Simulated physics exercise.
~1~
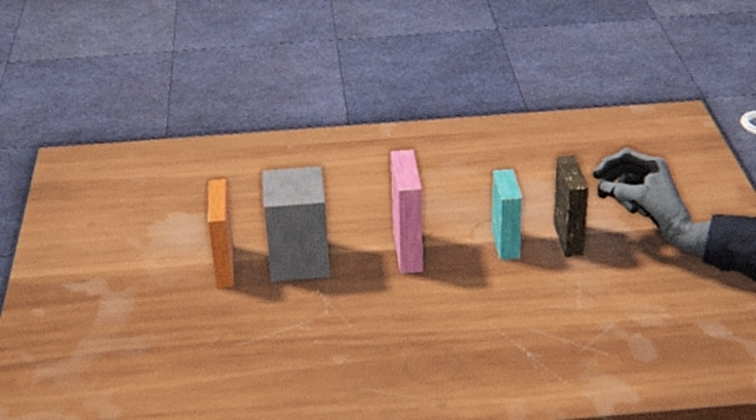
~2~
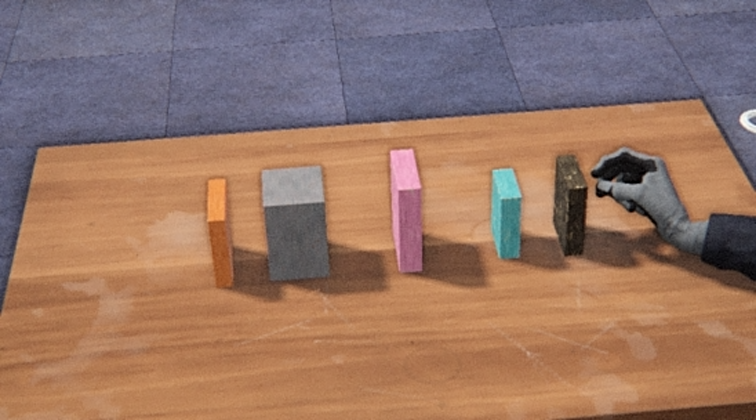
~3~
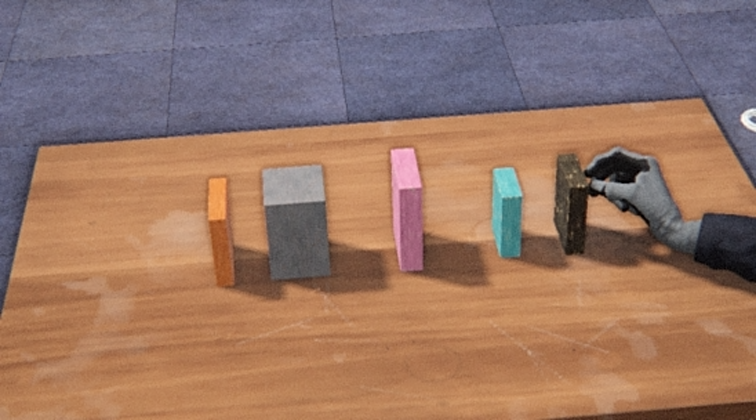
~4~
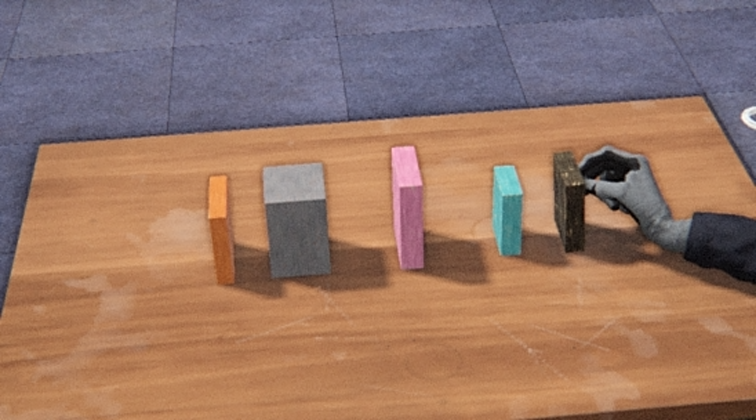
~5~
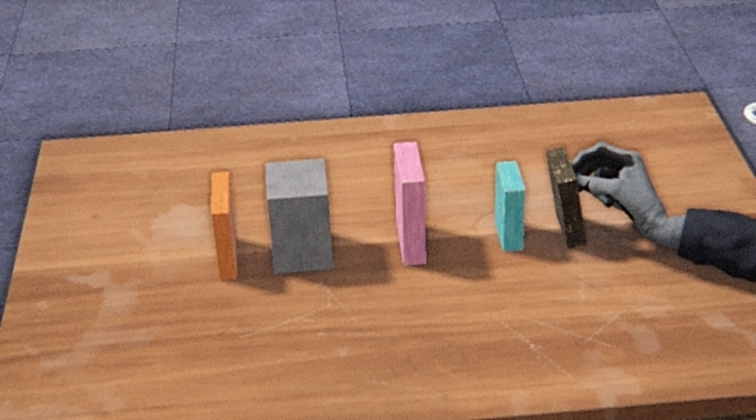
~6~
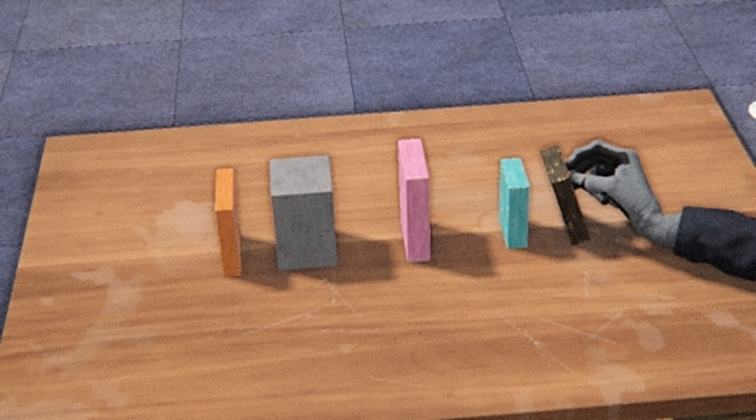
A gray hand reaches the black block at the right and tilts it leftward.
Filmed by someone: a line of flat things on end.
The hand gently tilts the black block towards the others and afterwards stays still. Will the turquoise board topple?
It tilts past its balance.
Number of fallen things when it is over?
That adds up to 2 in total.
Then, 0.36 s after the last picture, black block 73° over; turquoise board on its side near (460, 226).
Then, 0.72 s after the last picture, black block 74° over; turquoise board on its side near (459, 228).
At rest, tipped over on the table, turquoise board; the other 2 in place. Seen from the same camera at the end, turquoise board near (459, 228).
